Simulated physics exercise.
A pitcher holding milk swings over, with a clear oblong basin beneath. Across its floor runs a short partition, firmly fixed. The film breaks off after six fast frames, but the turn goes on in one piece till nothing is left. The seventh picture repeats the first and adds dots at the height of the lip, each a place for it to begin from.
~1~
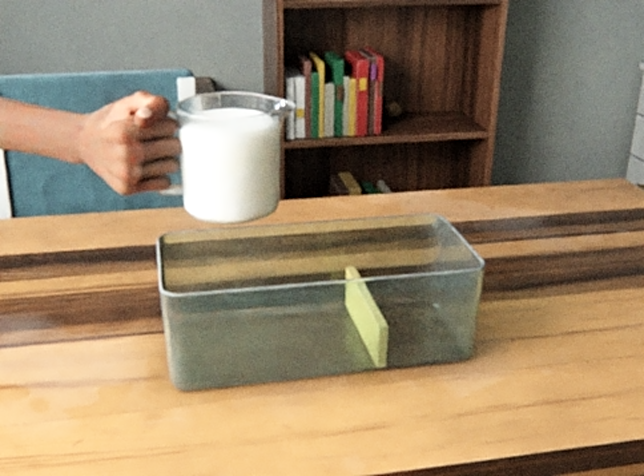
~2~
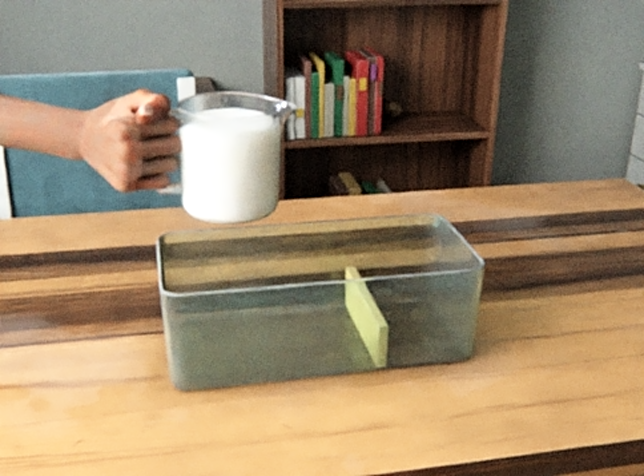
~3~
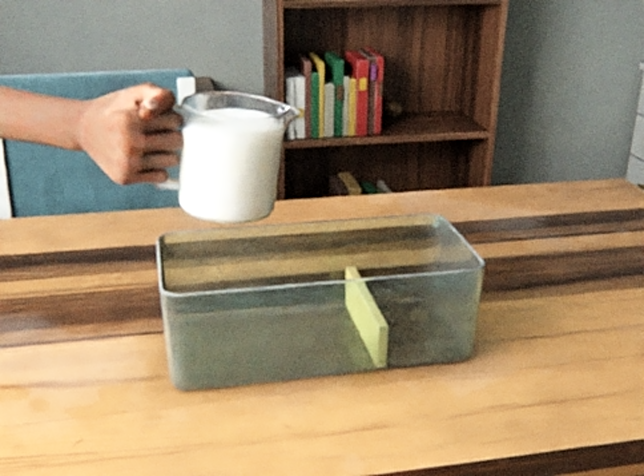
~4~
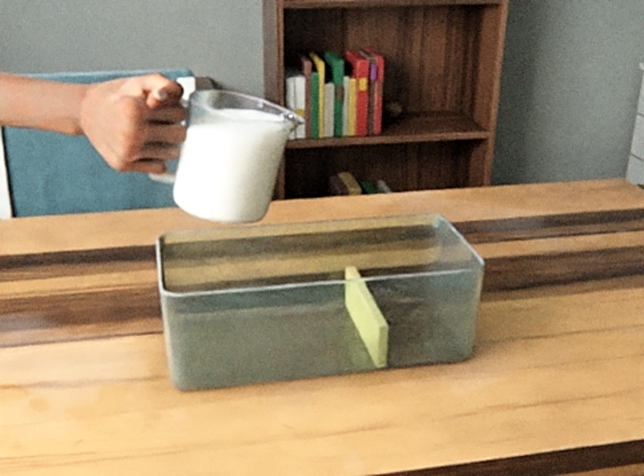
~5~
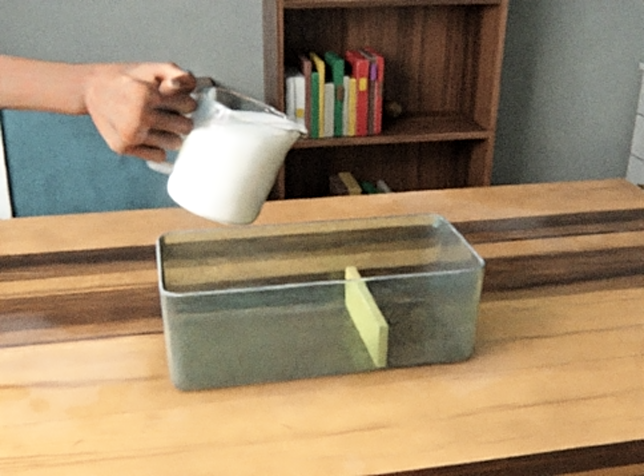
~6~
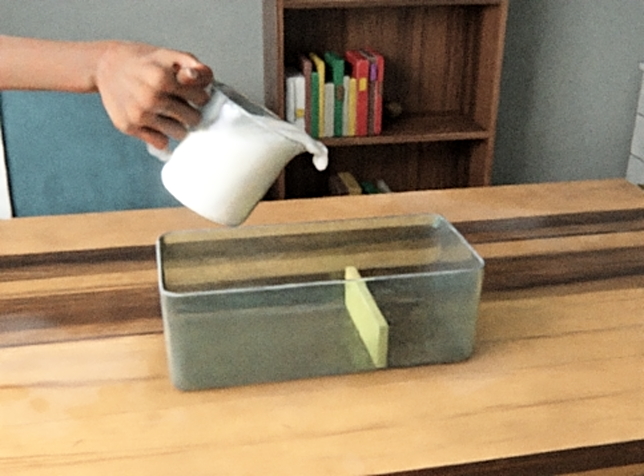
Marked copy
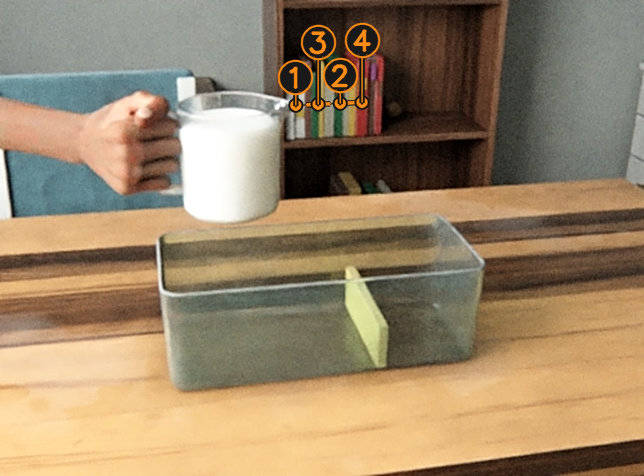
A hand tilts a glass pitcher of milk rightward above a clear basin until milk crosses its lip.
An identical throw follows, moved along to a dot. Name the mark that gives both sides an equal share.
3 is best.
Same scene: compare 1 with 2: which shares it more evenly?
The answer is 2.
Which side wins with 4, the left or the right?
The right one.
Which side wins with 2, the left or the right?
More ends on the right.
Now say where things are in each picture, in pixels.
The first picture shows upright, lip at (293, 105); basin from (171, 386) to (472, 354); top of the wall at (366, 294); nothing has left yet.
The second picture shows upright, lip at (295, 107); nothing has left yet.
The third picture shows tipped about 6°, lip at (298, 112); nothing has left yet.
The fourth picture shows tipped about 13°, lip at (303, 120); nothing has left yet.
The fifth picture shows tipped about 23°, lip at (307, 132); nothing has left yet.
The sixth picture shows tipped about 34°, lip at (310, 147); milk is over the lip, down to (320, 164).
On the marked copy, 1 at (295, 105); 2 at (340, 103); 3 at (318, 104); 4 at (362, 102).
With 1, about 81 % ends left of the wall and 17 % right of it.
With 2, about 26 % ends left of the wall and 73 % right of it.
With 3, about 50 % ends left of the wall and 50 % right of it.
With 4, about 17 % ends left of the wall and 81 % right of it.
